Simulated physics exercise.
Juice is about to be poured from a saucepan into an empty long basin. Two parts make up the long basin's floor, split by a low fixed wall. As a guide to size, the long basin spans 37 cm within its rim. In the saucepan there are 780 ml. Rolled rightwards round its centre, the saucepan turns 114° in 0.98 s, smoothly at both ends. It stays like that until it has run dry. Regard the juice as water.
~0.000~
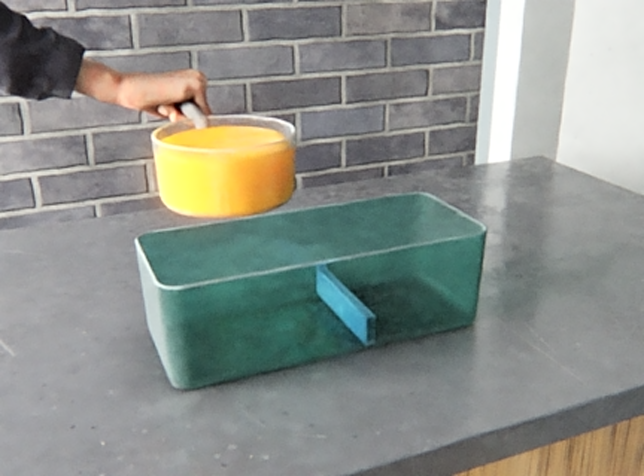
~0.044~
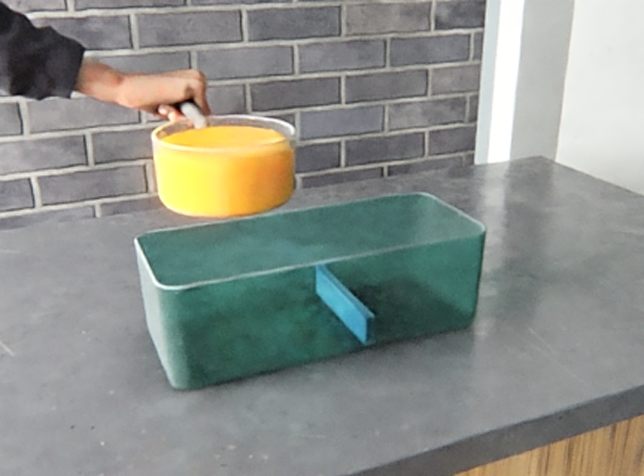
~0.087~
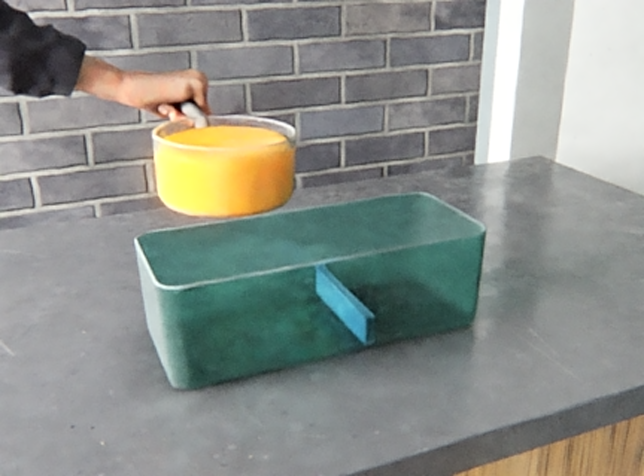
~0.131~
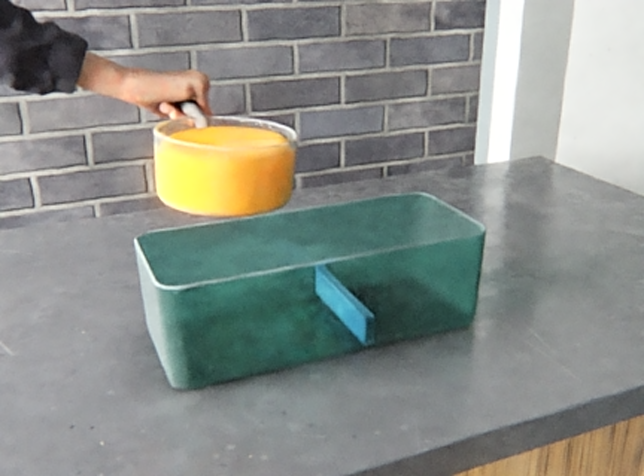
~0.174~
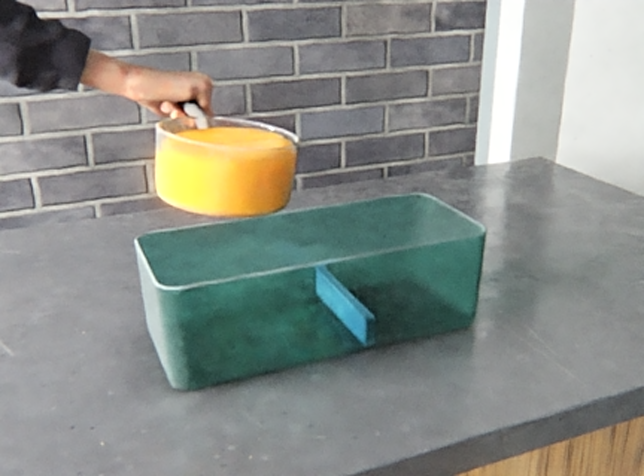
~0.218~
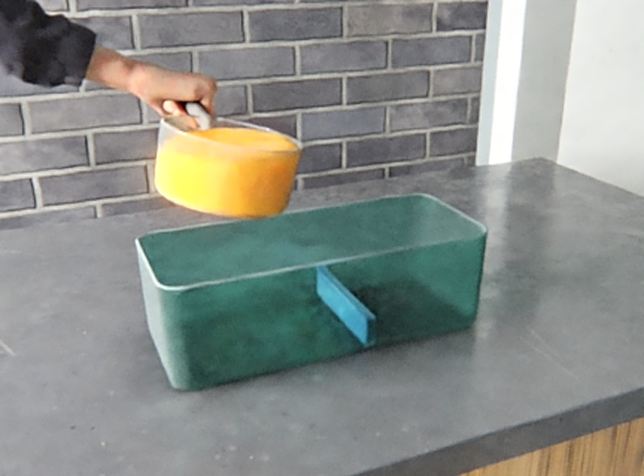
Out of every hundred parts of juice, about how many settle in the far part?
About 43 out of 100.
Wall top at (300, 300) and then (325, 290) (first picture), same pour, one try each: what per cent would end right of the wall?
Result: 80 per cent, then 60 per cent.
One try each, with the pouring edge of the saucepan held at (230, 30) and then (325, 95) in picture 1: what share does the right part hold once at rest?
10 then 70 %.
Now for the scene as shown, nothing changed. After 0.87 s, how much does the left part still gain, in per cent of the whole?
Close to 5% of the whole.
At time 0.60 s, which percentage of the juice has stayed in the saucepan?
Still held: Roughly 42 % of the total.
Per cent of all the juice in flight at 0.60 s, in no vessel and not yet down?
Estimate: About 28 % of all of it.
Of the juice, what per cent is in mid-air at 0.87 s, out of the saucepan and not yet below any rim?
Near 3 percent.
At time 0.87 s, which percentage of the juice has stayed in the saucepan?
4 %.
After 0.60 s the tilt is 76° and 43 per cent is still to pour, 12 is left of the wall and 17 right of it.
After 0.87 s the tilt is 111° and 4 per cent is still to pour, 51 is left of the wall and 42 right of it.
After 1.16 s the tilt is 114° and 0 per cent is still to pour, 56 is left of the wall and 43 right of it.
After 1.48 s the tilt is 114° and 0 per cent is still to pour, 56 is left of the wall and 43 right of it.
In the end 56 per cent lies left of the wall, 43 right of it and 1 outside.
